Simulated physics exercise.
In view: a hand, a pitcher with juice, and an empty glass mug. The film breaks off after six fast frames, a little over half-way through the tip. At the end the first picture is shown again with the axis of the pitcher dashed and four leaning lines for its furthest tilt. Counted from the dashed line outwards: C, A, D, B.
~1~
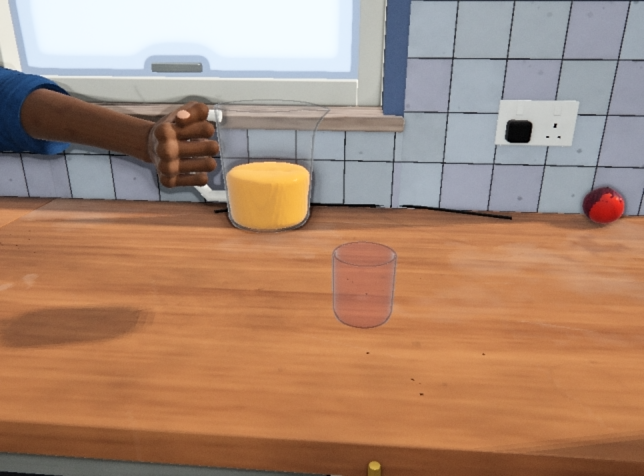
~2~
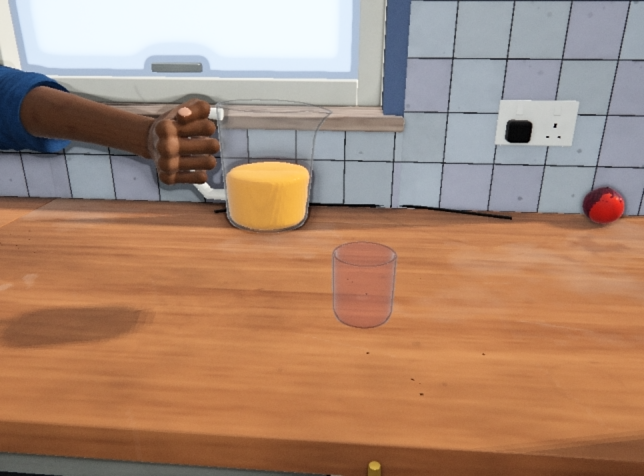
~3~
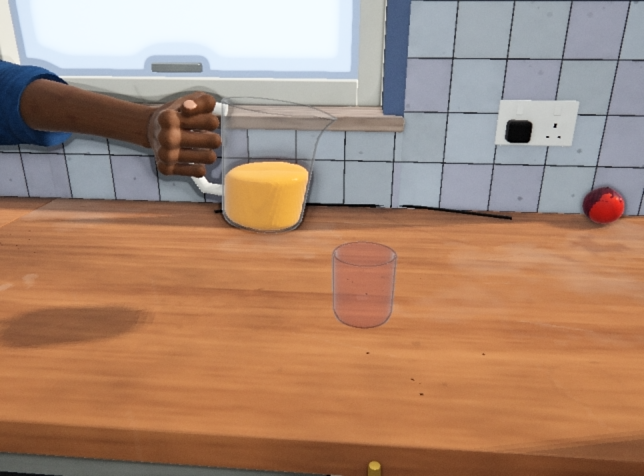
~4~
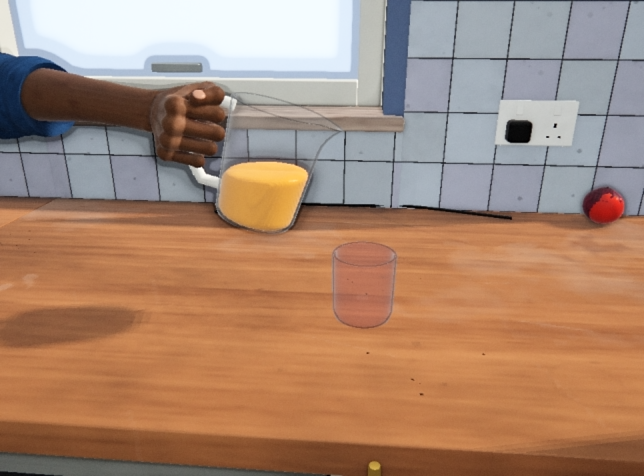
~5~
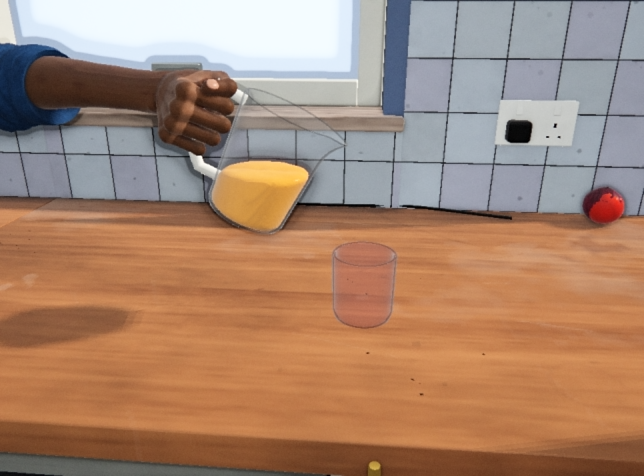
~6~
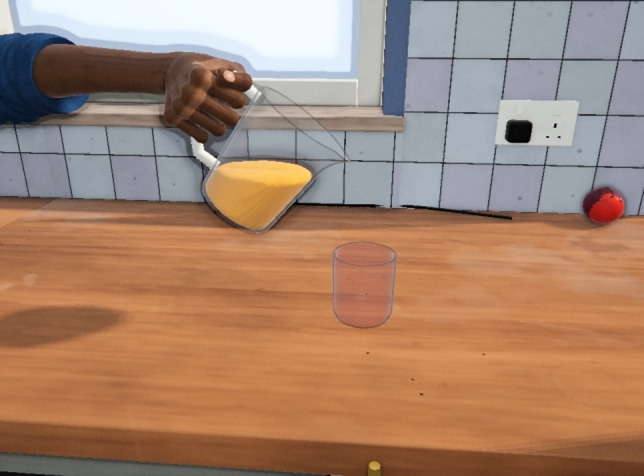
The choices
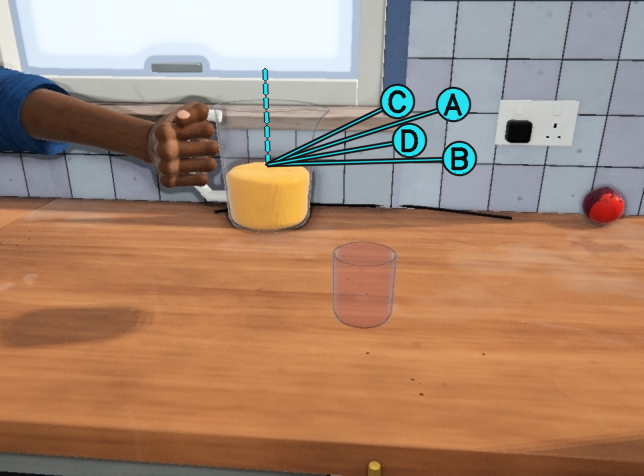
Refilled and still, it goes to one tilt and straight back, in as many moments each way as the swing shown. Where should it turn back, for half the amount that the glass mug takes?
Use line A.
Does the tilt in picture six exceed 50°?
No.
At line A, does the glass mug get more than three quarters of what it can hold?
No, it does not.
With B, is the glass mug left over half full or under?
Over.
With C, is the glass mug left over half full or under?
Under.
On the marked copy, A at (437, 110); B at (443, 159); C at (382, 108); D at (392, 143).
With A, the glass mug ends with about 47 % of what it can hold.
With B, the glass mug ends with about 91 % of what it can hold; 6 % of the juice is spilt.
With C, the glass mug ends with about 22 % of what it can hold.
With D, the glass mug ends with about 73 % of what it can hold.
